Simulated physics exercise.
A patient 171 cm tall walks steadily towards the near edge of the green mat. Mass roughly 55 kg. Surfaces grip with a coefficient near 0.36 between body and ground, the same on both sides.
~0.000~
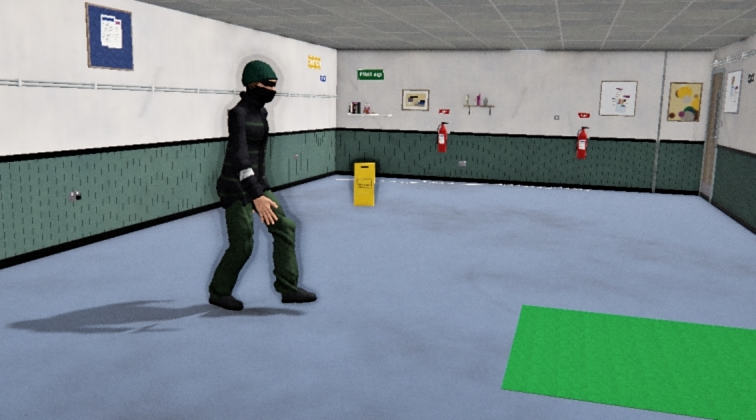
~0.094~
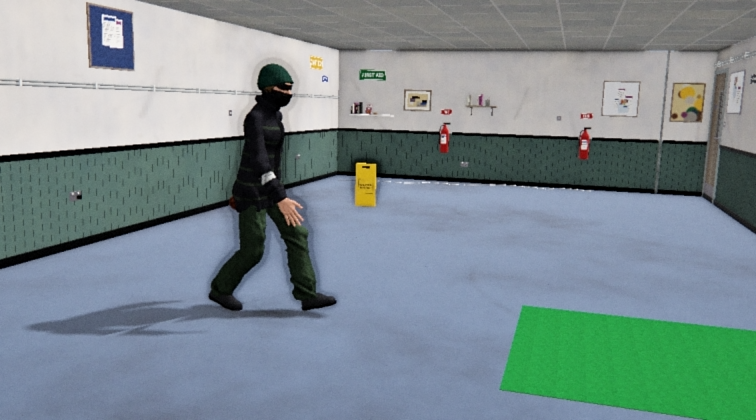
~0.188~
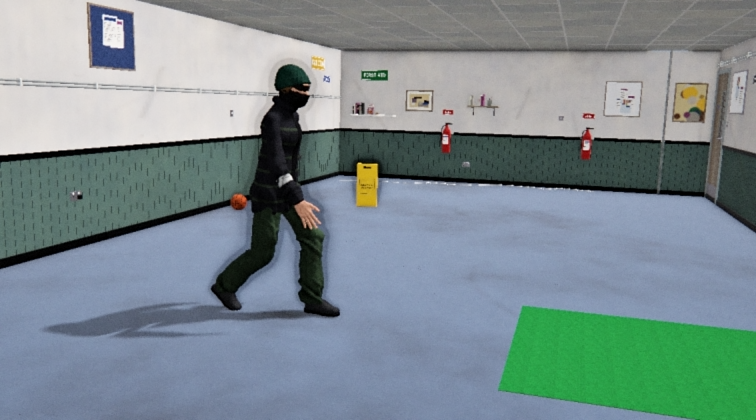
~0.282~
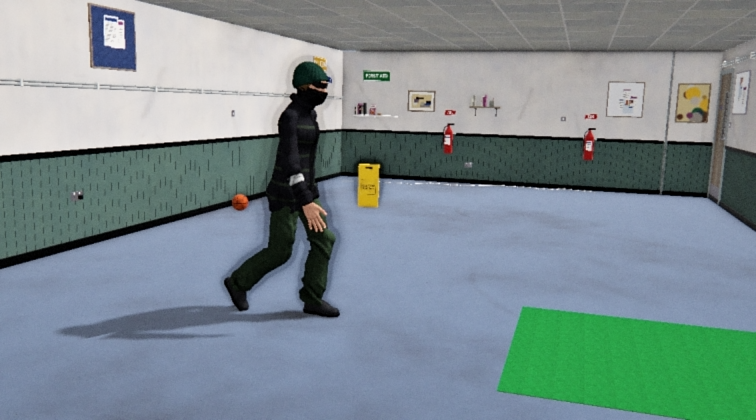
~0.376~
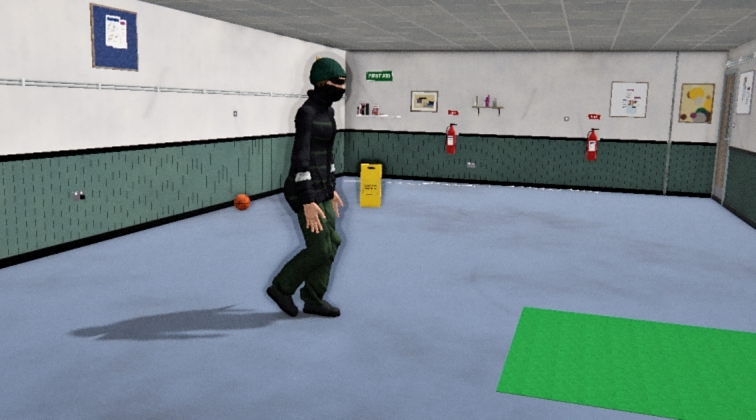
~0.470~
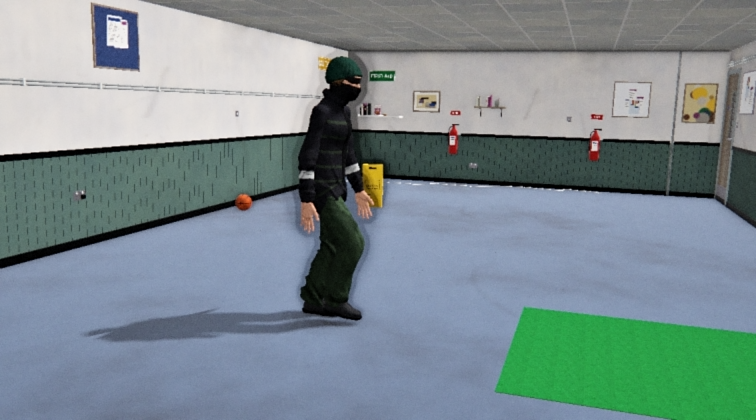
A figure in a dark green cap, black face covering, black top and green trousers walks through a wide, blue-floored room, seen from the side at a slight distance. White-and-green walls hold posters and two red extinguishers, with a yellow floor sign behind and a bright green mat at lower right. The walker steps steadily rightward, arms low, uncovering an orange ball behind, while the view shifts very slightly.
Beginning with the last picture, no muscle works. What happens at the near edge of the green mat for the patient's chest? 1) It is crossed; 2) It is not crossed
Option 2: It is not crossed.
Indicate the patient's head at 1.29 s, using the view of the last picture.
(491, 337).
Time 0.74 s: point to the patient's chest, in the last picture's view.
Roughly (374, 186).
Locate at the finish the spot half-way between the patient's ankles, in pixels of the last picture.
Somewhere close to (427, 321).
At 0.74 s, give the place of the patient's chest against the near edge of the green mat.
Roughly 90 cm short.
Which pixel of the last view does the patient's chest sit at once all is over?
Somewhere about (459, 337) in the final view.
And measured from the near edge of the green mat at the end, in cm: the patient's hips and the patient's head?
Patient's hips 60 short, patient's head 0 short.
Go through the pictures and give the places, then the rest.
Patient's chest (247, 133), patient's head (254, 92), near edge of the green mat (513, 357), in the first picture.
Patient's chest (263, 137), patient's head (270, 96); 12 cm covered, in the second picture.
Patient's chest (280, 138), patient's head (287, 97); 25 cm covered, in the third picture.
Patient's chest (297, 136), patient's head (305, 94); 37 cm covered, in the fourth picture.
Patient's chest (314, 133), patient's head (322, 90); 49 cm covered, in the fifth picture.
Patient's chest (329, 132), patient's head (338, 90), near edge of the green mat (509, 360); 59 cm covered, in the sixth picture.
After 0.74 s the patient's chest is 91 cm short of the near edge of the green mat, near (374, 186) in the last picture's view; the patient's head 85 cm short of the near edge of the green mat.
After 0.99 s the patient's chest is 62 cm short of the near edge of the green mat, near (408, 247) in the last picture's view.
After 1.29 s the patient's chest is 31 cm short of the near edge of the green mat, near (448, 332) in the last picture's view.
When all is still (3.0 s), patient's hips stop short of the near edge of the green mat; patient's chest stops short of the near edge of the green mat.
